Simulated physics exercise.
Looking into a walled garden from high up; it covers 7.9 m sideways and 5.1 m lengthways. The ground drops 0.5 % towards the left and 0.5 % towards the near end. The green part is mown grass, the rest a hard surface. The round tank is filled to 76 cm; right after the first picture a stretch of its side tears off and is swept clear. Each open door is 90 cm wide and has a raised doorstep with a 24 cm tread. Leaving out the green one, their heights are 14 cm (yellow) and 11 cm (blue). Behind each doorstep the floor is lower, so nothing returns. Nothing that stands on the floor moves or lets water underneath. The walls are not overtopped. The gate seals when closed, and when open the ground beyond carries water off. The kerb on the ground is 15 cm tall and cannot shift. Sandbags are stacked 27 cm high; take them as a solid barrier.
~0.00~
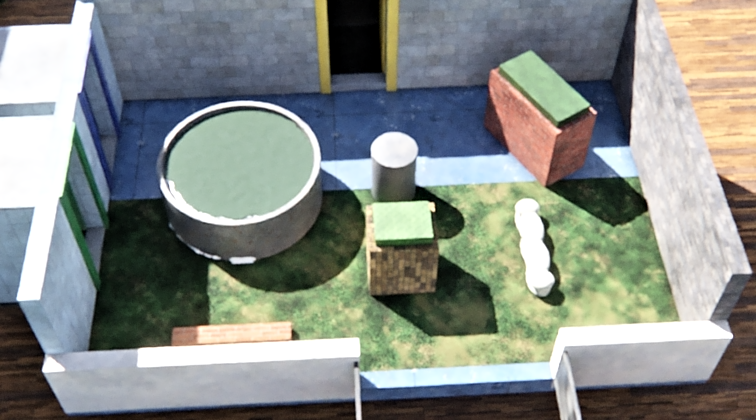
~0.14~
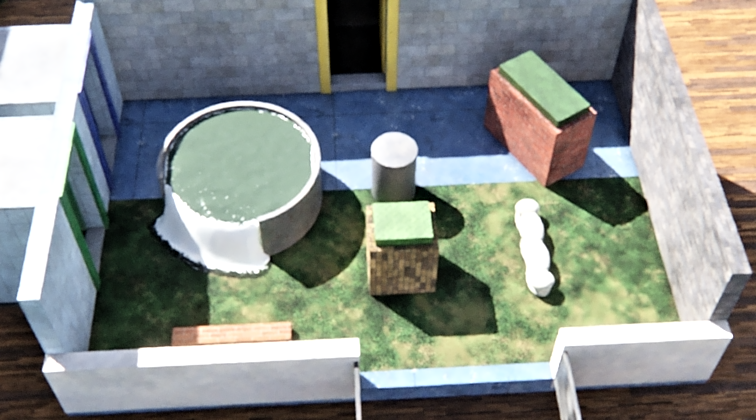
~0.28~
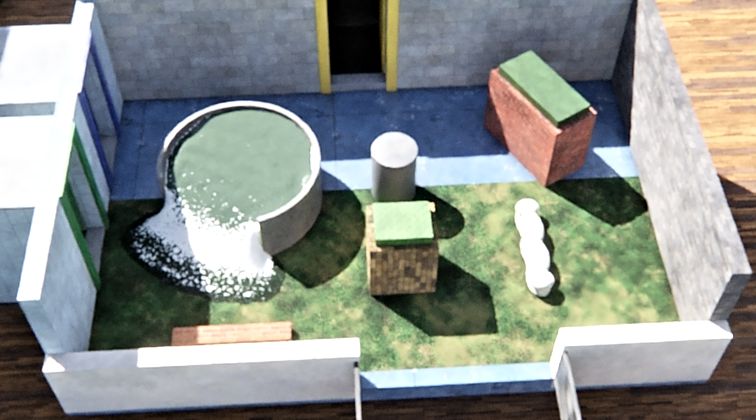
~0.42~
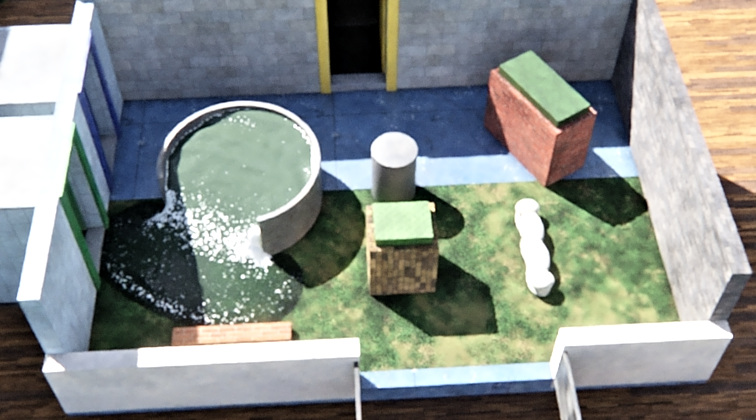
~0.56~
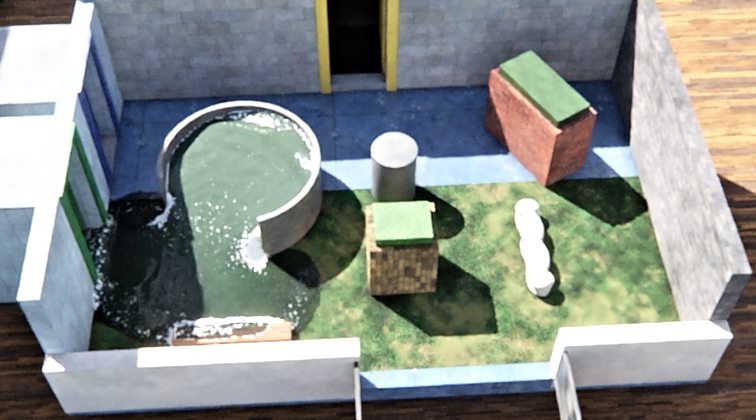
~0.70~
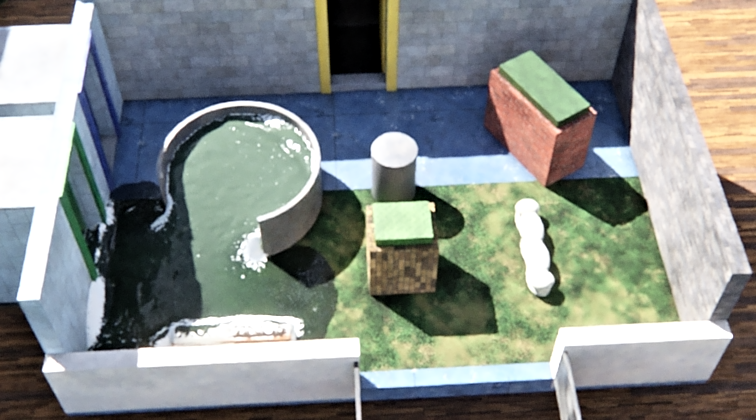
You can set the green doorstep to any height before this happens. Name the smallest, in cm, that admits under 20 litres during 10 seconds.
About 26 cm.
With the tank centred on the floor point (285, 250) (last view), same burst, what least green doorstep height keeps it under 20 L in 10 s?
Then roughly 17 cm.
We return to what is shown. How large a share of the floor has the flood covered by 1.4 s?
Some 25 per cent of it.
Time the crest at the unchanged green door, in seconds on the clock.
Near 2.6 s.
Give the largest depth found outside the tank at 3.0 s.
About 30 cm.
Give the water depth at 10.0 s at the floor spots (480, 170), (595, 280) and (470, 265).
Roughly 5, 3 and 4 cm, in turn.
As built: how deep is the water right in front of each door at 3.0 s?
Depths in cm: Green 22, yellow 0, blue 2.
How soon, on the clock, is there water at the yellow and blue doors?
Arrival: Yellow 5.5 s, blue 1.1 s.
After 1.4 s water covers 25 % of the floor, deepest (61 cm) near (86, 374); 20 cm at the green door, 75 litres in over its 7 cm doorstep.
After 3.0 s water covers 35 % of the floor, deepest (30 cm) near (84, 386); 22 cm at the green door, 218 litres in over its 7 cm doorstep.
After 10.0 s water covers 90 % of the floor, deepest (9 cm) near (98, 385); 8 cm at the green door, 394 litres in over its 7 cm doorstep.
At the green door as built, the water arrived by 0.5 s and peaked near 23 cm at 2.6 s.
With a doorstep of 22.5 cm, 49 litres would have come in within the 10 s; with 30 cm, 7 litres. So under 20 litres takes about 26 cm.
